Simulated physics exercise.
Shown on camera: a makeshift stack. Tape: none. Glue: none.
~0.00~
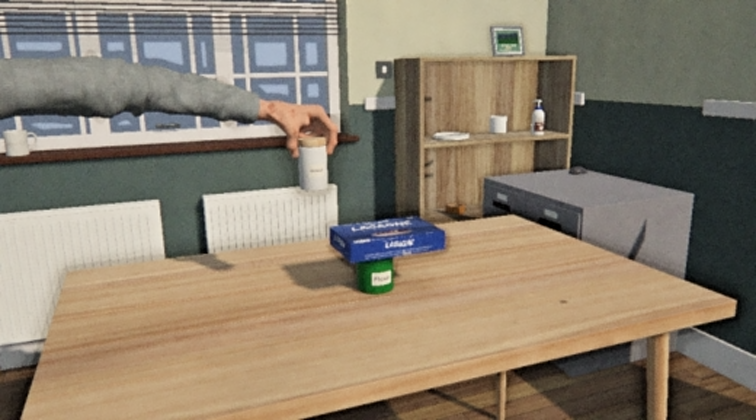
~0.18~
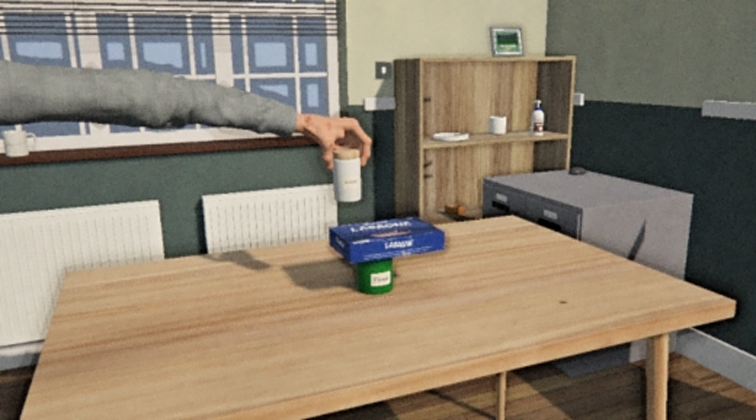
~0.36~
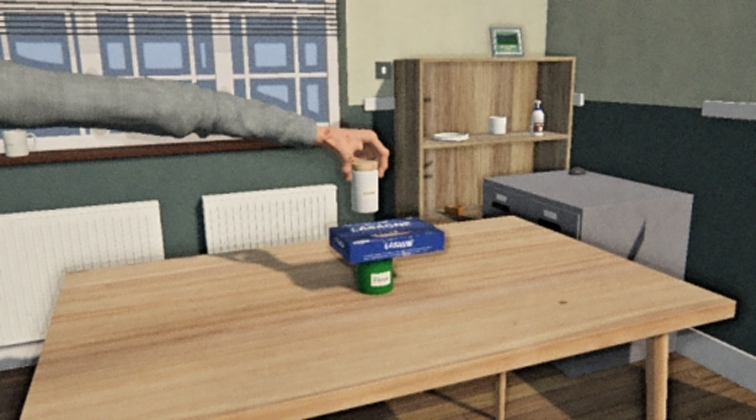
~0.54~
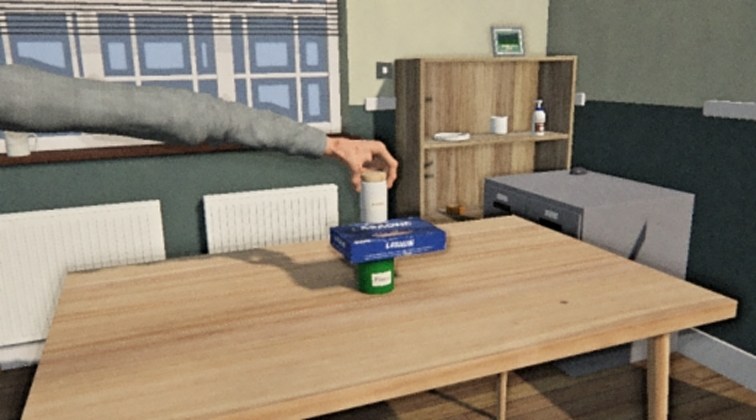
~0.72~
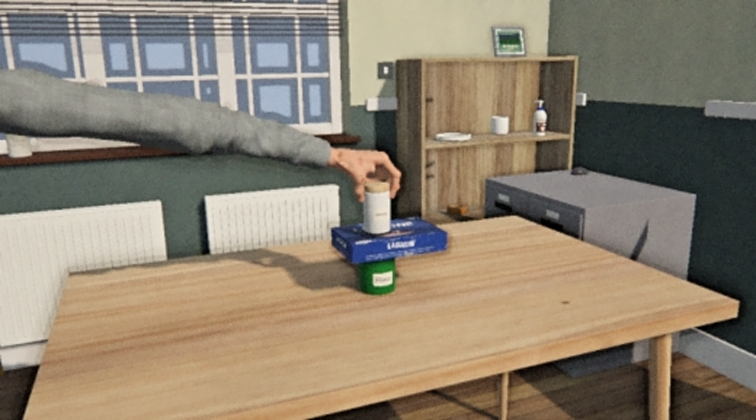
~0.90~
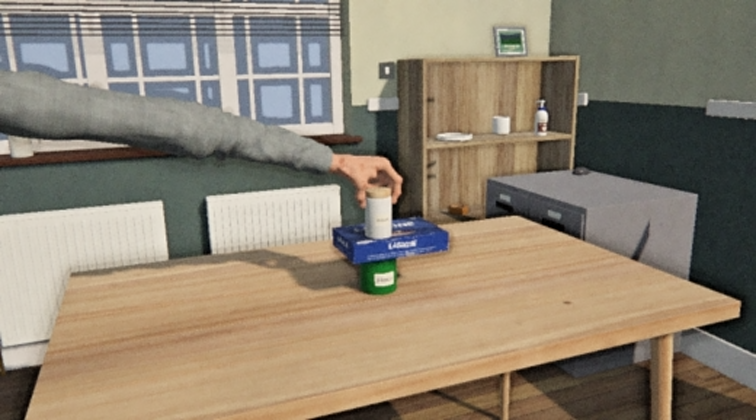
A hand moves a white jar rightward and lowers it onto a blue packet.
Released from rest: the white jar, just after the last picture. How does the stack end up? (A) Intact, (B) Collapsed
A, intact.
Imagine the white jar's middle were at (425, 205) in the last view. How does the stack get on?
After that, it tumbles down.
By 1.10 s, all is still.
By 1.30 s, white jar resting near (378, 213).
When it is over (2.0 s), all 3 as before. End places, in pixels of the last picture, white jar near (378, 213). The stack holds.
